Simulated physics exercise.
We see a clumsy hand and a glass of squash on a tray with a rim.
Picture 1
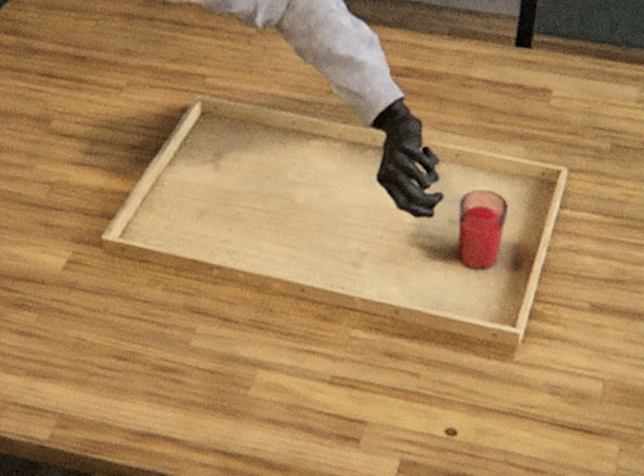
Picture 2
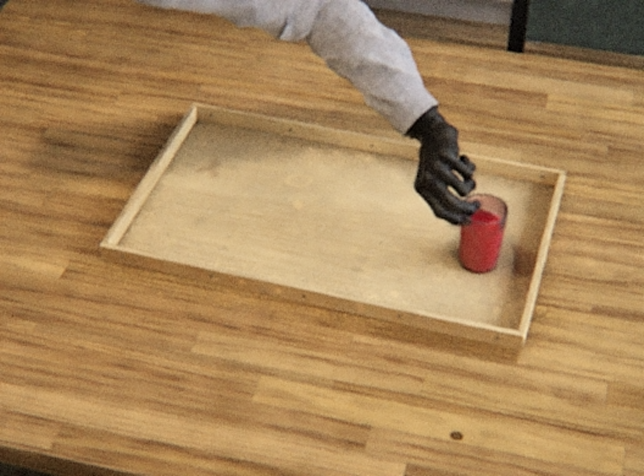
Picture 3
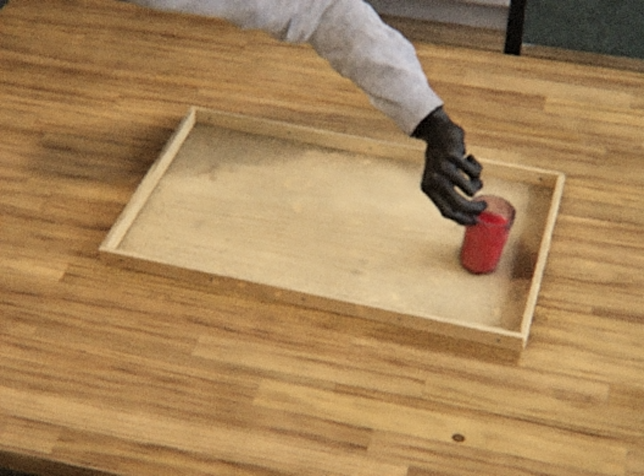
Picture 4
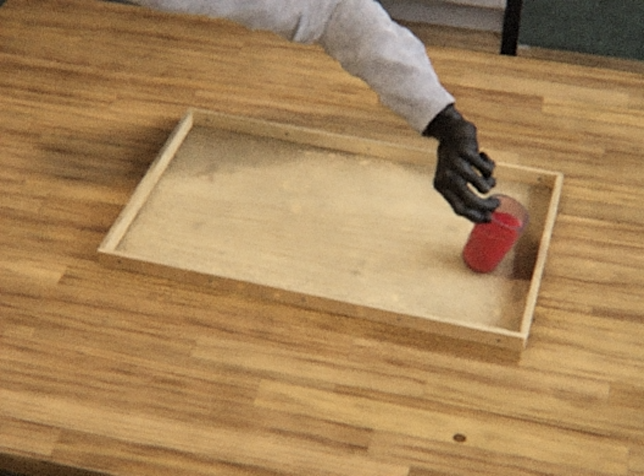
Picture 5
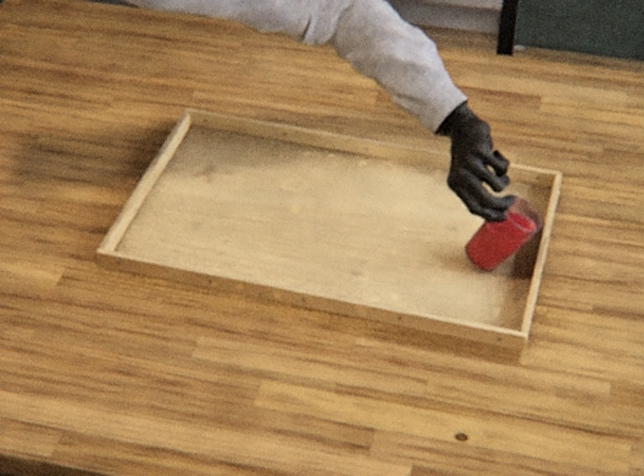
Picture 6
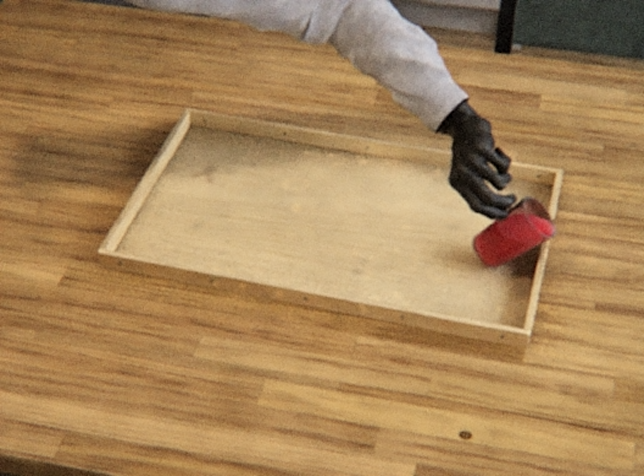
On a rimmed wooden tray, a dark hand reaches right to a glass of red drink and pushes it, tilting it rightward.
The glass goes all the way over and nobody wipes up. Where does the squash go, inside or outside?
The tray fails to catch it.
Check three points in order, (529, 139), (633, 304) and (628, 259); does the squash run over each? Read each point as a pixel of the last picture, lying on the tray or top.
Spot one ends up out of the spill, spot two in the spill, spot three in the spill.
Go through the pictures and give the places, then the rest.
In the first frame, it stands upright; glass (481, 230) about two thirds full; tray (310, 281).
The second frame shows fingers against its side; glass about two thirds full, surface at (483, 224).
The third frame shows fingers against its side; glass (486, 235) about two thirds full.
The fourth frame shows fingers against its side; glass about two thirds full, surface at (499, 225); tray (310, 290).
The fifth frame shows fingers against its side; glass (502, 234) tipped 30°.
In the sixth frame, it is falling; glass (514, 234) tipped 40°.
A moment on, the glass lies across the rim; the puddle covers about as much as a plate; it spreads outside the tray.
Further on, the puddle covers about as much as a tray; it spreads outside the tray.
When it is over, the puddle covers about as much as a tray; it spreads outside the tray.
